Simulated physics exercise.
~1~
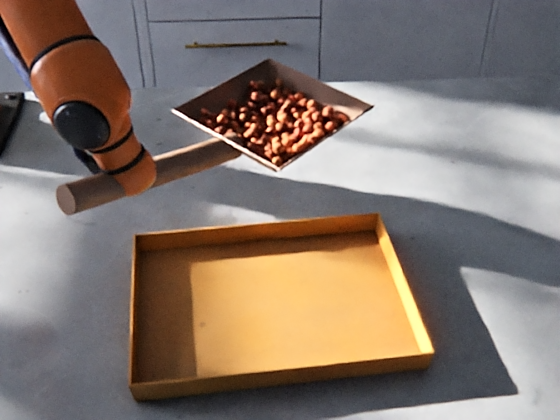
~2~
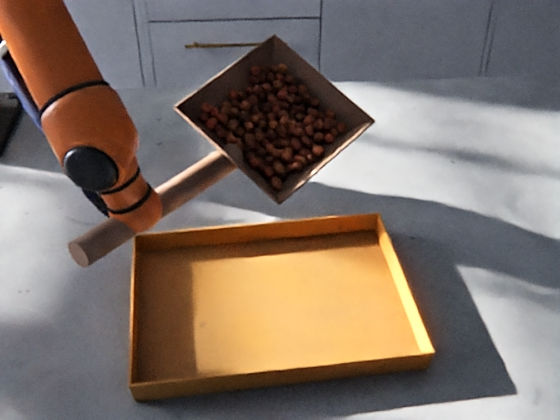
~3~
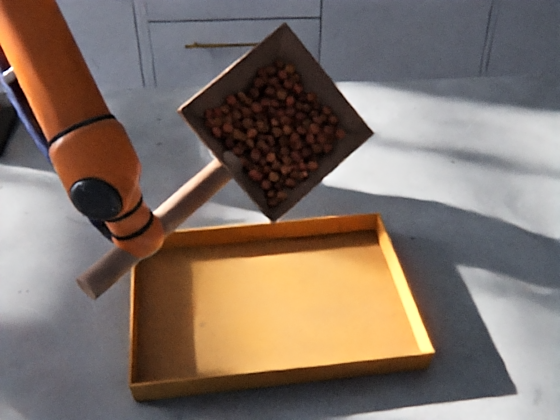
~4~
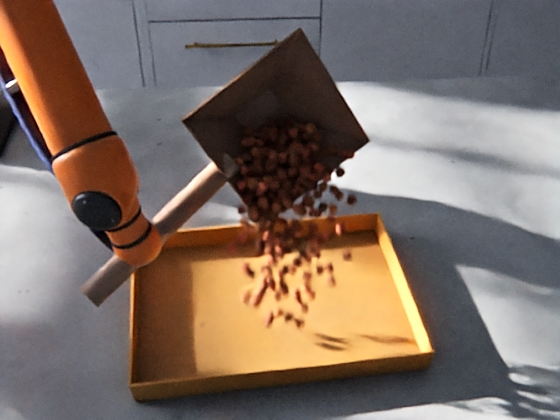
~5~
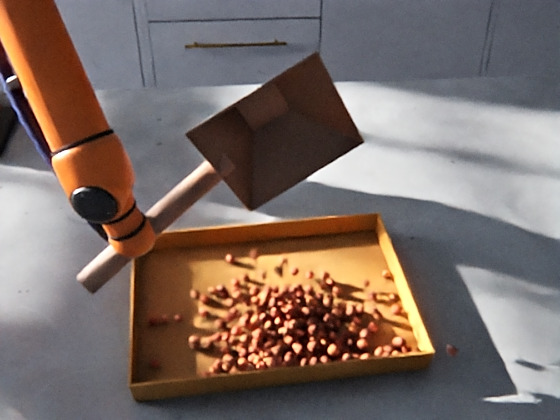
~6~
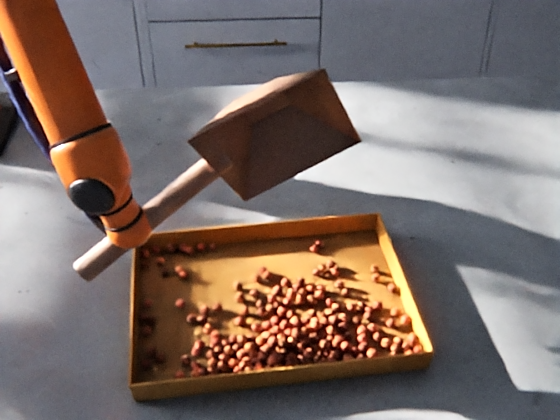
An orange robot arm tipped a scoop full of reddish-brown pellets over a shallow yellow tray, and they poured out in a stream. The pellets scattered across the tray, mostly toward the front, leaving the scoop empty and still tilted above it.
